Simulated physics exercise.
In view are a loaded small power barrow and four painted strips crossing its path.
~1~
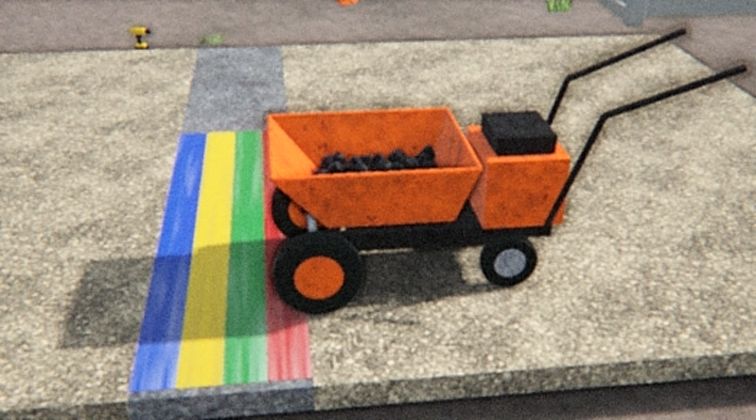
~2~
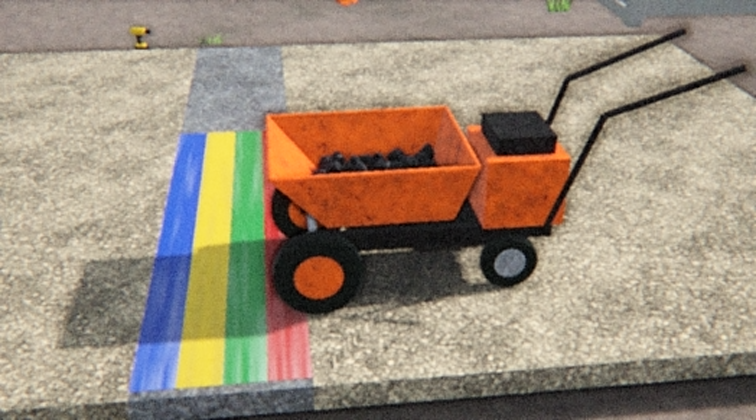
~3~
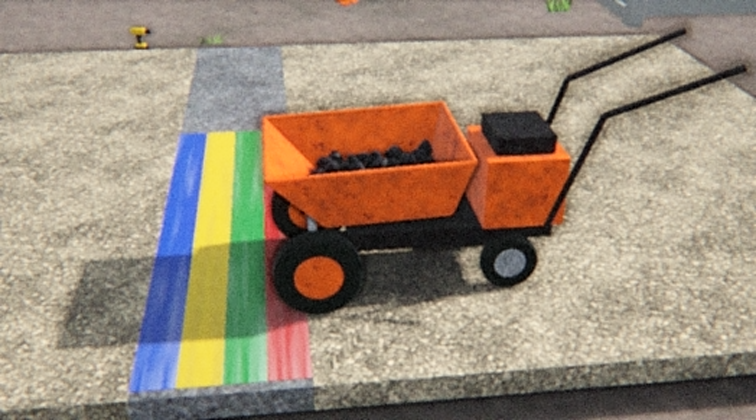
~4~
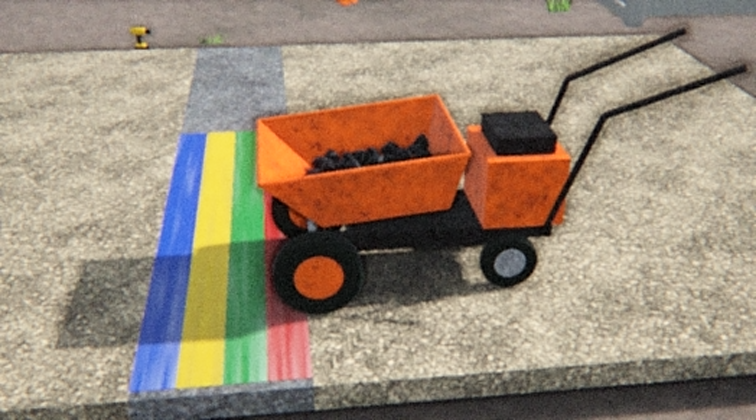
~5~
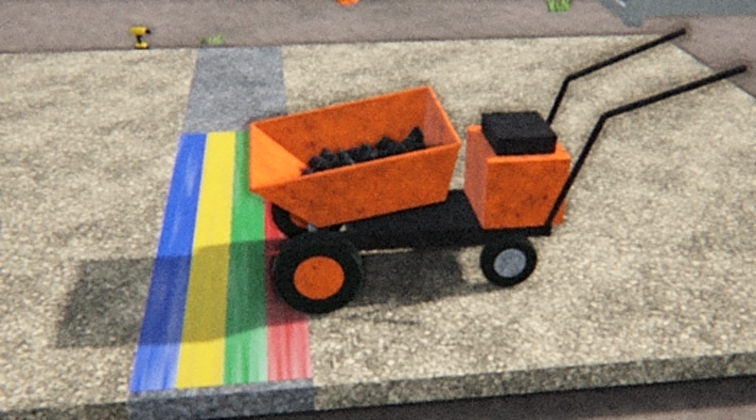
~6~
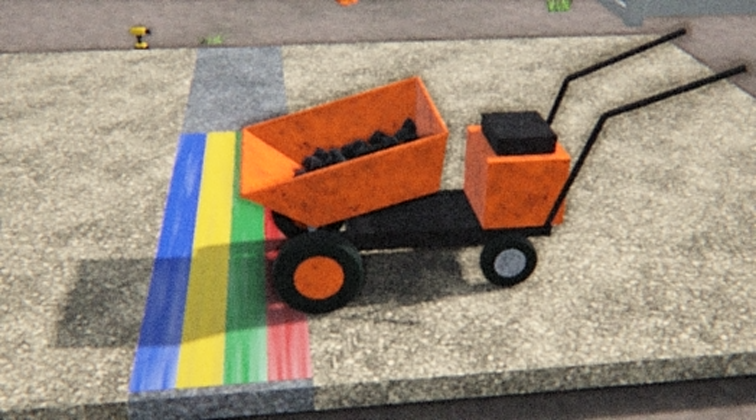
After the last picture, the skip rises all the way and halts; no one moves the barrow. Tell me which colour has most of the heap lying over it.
Most of the heap lies over blue.
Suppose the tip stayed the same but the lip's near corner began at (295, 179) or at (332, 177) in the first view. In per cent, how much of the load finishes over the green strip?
In order, 0 % followed by 40 %.
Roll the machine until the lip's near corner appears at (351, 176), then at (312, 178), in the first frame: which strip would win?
First spot: That green strip; second spot: The yellow one.
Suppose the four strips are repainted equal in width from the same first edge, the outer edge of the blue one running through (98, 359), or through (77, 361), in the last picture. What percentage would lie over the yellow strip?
Roughly 50 per cent first, then 60 per cent.
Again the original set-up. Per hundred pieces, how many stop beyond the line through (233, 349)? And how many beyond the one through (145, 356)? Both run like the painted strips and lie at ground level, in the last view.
That's 90 in a hundred for the first and 30 in a hundred for the second.
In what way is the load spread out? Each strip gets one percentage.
Shares by strip - red: 0 per cent; green: 0 per cent; yellow: 15 per cent; blue: 45 per cent.
Shortly afterwards, skip tipped steeply; the whole lot in the skip.
Next, skip tipped right over; near two thirds in the skip; a little over the yellow strip; near a quarter over the blue strip; only a few off the paint.
Some moments later, skip tipped right over; a little in the skip; near a quarter over the yellow strip; near half over the blue strip; near a quarter off the paint.
In the end, skip tipped right over; a little in the skip; none at all over the red strip; none at all over the green strip; near a quarter over the yellow strip; near half over the blue strip; near a quarter off the paint.
